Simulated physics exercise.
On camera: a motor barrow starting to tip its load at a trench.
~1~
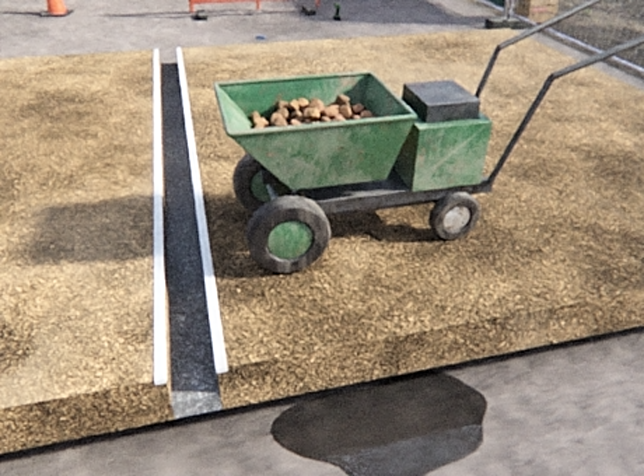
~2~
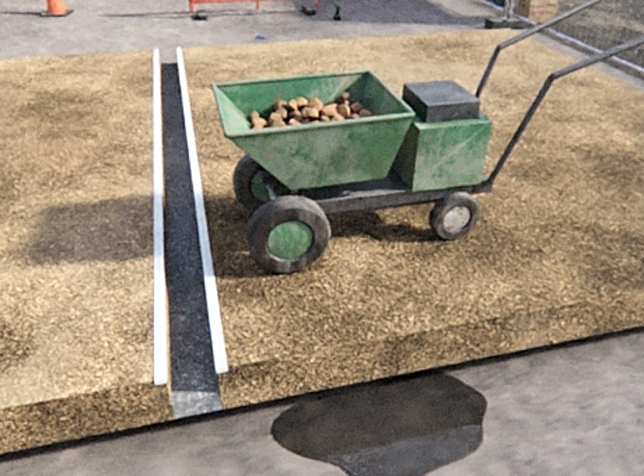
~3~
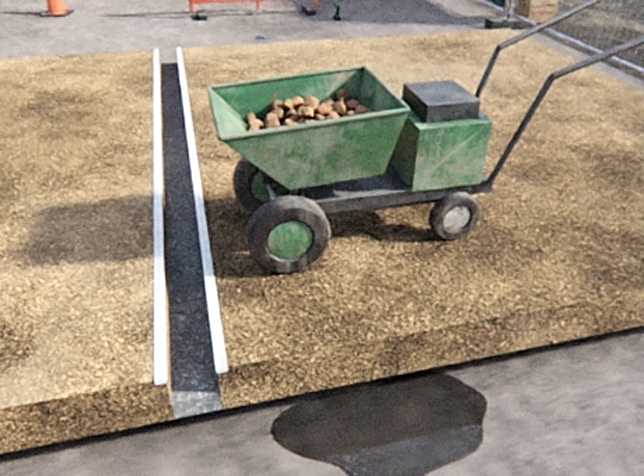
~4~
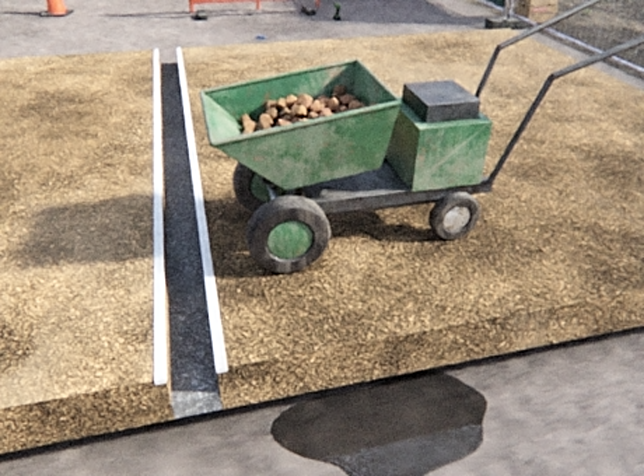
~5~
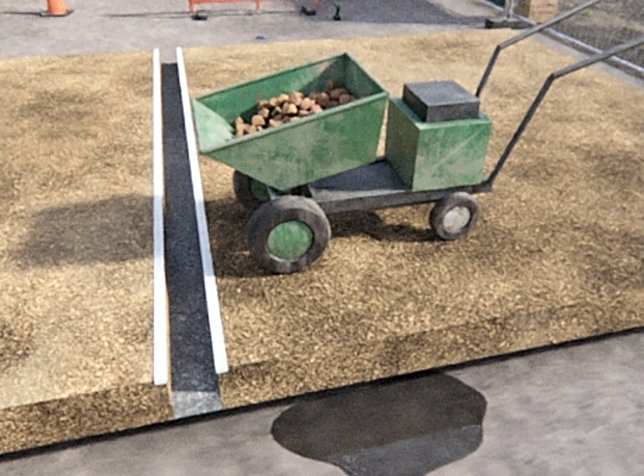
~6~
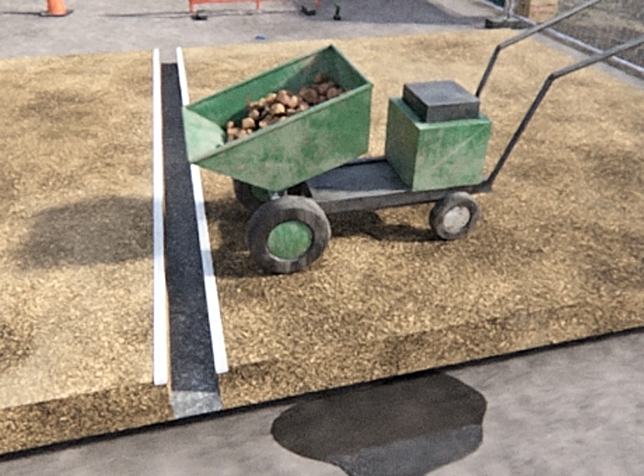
On a patch of tan, gritty ground beside grey paving, seen from slightly above, a narrow dark trench with white edges runs away from the viewer. To its right stands a green motor barrow with black-rimmed wheels and dark handles, its skip holding brown clods. The skip starts level, then tilts gradually leftward, its rear rising and its front lip lowering over the trench, while the wheels and view stay still.
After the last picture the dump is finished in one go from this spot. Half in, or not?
The trench ends with less than half of it.
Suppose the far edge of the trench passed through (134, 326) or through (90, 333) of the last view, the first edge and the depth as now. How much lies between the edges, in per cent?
Near 40 % and 100 %.
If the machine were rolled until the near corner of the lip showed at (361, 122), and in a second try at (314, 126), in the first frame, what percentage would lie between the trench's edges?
Roughly 30 per cent, and 50 per cent.
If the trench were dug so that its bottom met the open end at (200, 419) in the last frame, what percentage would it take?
Some 0 per cent.
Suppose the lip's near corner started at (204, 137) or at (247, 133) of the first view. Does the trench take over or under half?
In turn: The smaller part; less than half.
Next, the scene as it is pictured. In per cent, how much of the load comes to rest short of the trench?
Some 0 per cent.
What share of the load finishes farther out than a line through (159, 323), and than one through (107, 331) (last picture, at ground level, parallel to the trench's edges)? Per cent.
The first gives 70 %, the second 40 %.
Soon, skip tipped steeply; all in the skip.
A while on, skip tipped right over; most in the skip; about a quarter beyond it; a stray few falling.
Towards the end, skip tipped right over; about a quarter in the skip; about two thirds beyond it.
Finally, skip tipped right over; about a quarter in the skip; a stray few in or heaped over the trench; most beyond it.
